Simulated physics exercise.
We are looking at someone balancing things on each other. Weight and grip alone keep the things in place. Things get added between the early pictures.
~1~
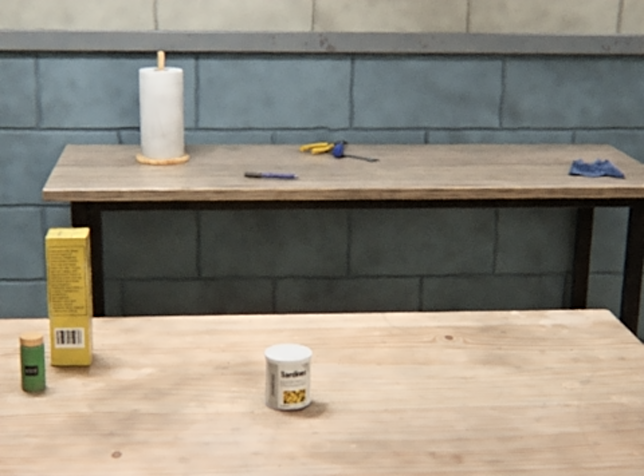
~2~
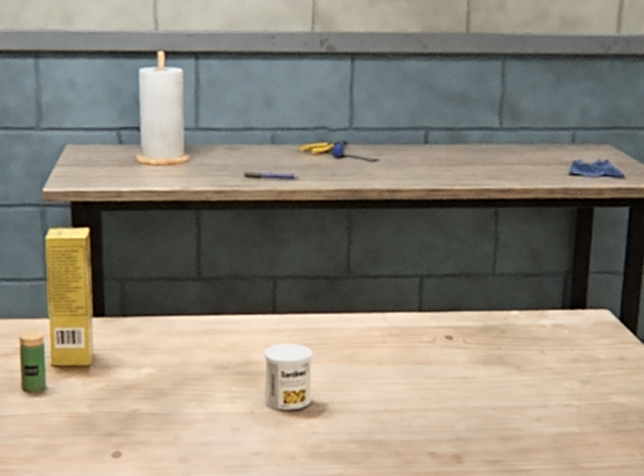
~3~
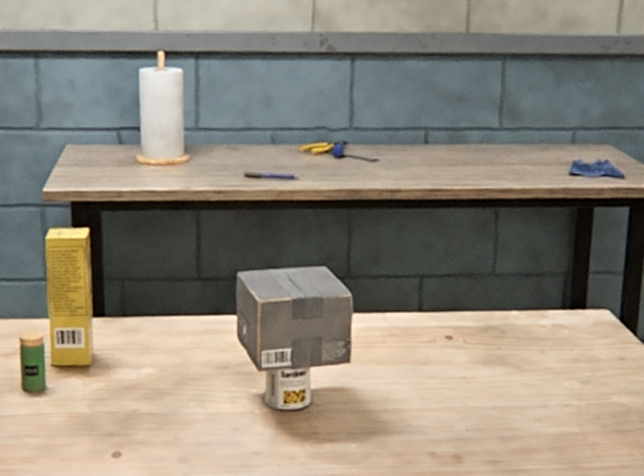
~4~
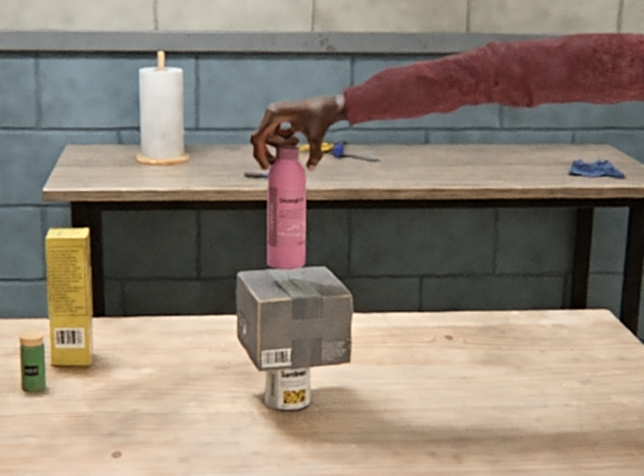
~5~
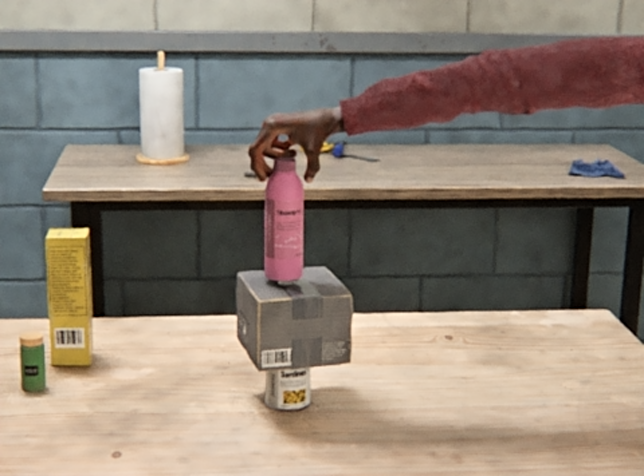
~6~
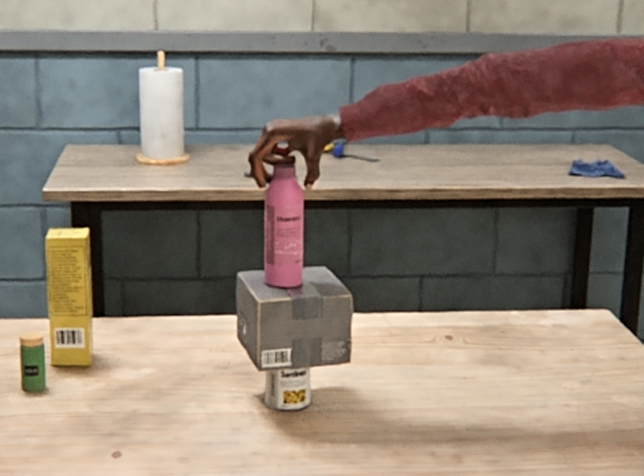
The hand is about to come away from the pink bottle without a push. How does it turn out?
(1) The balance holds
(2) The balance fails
(1) The balance holds.
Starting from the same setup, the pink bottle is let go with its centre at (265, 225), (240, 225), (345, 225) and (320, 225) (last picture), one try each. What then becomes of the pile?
Try one: It stands firm; try two: It topples; try three: It topples; try four: It stands firm.
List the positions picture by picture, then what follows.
In the first frame, the last thing is not in view yet; yellow carton (70, 297).
In the second frame, the last thing is not in view yet.
In the third frame, the last thing is not in view yet; yellow carton (70, 297).
In the fourth frame, on its way; pink bottle (287, 207); grey box (293, 317).
In the fifth frame, on its way; pink bottle (284, 218); yellow carton (70, 297).
In the sixth frame, in place under the hand; pink bottle (284, 225); grey box (293, 317).
Then, 0.40 s on from there, no change.
Then, 1.20 s on from there, pink bottle resting near (284, 226).
In the end, all 5 unmoved. At the end, from the last picture's camera, pink bottle near (284, 226). The pile keeps its balance.
